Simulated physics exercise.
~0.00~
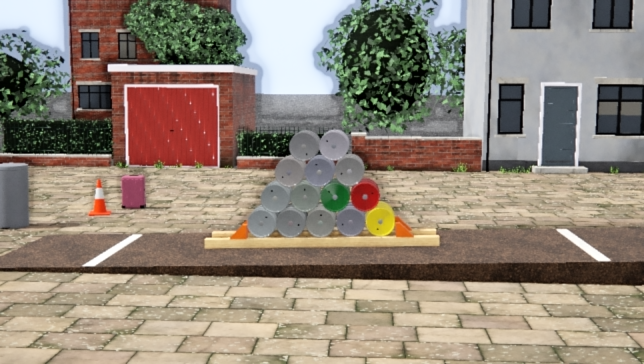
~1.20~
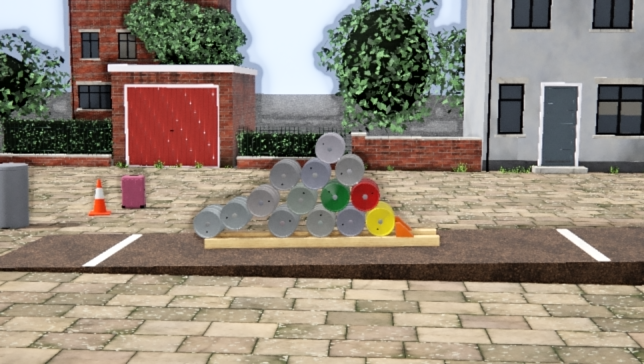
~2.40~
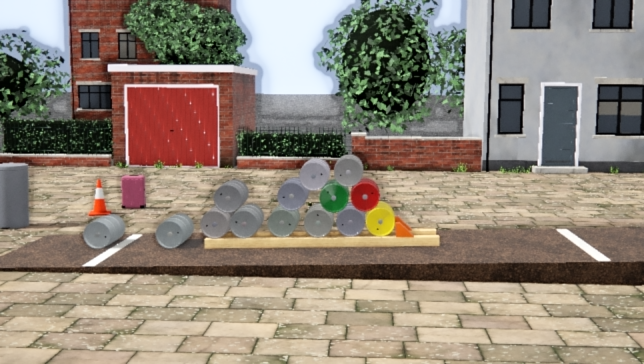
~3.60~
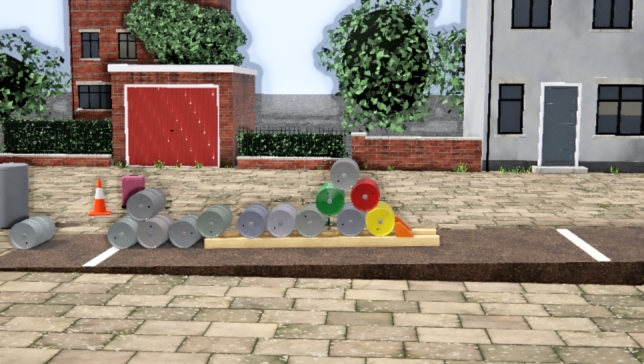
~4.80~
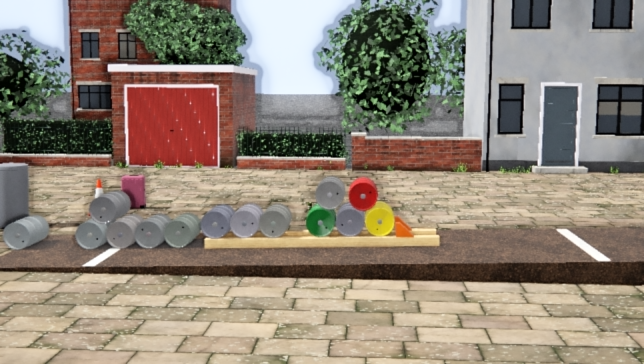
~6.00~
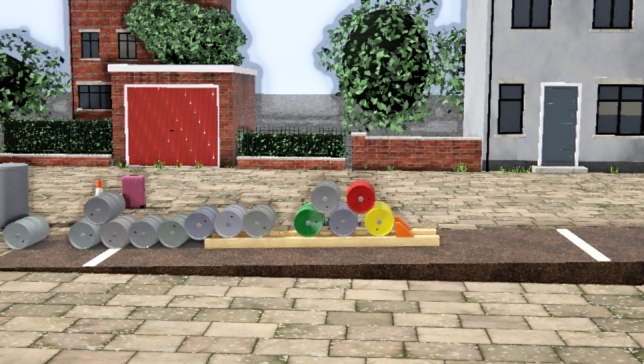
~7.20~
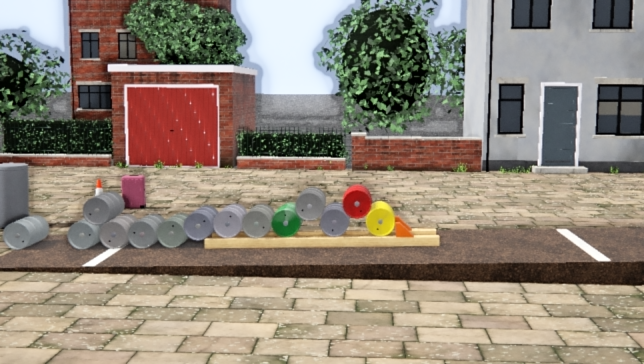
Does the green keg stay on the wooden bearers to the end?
Yes, the green keg drops down and rolls left, but it is still on the bearers at the end, among the grey kegs.
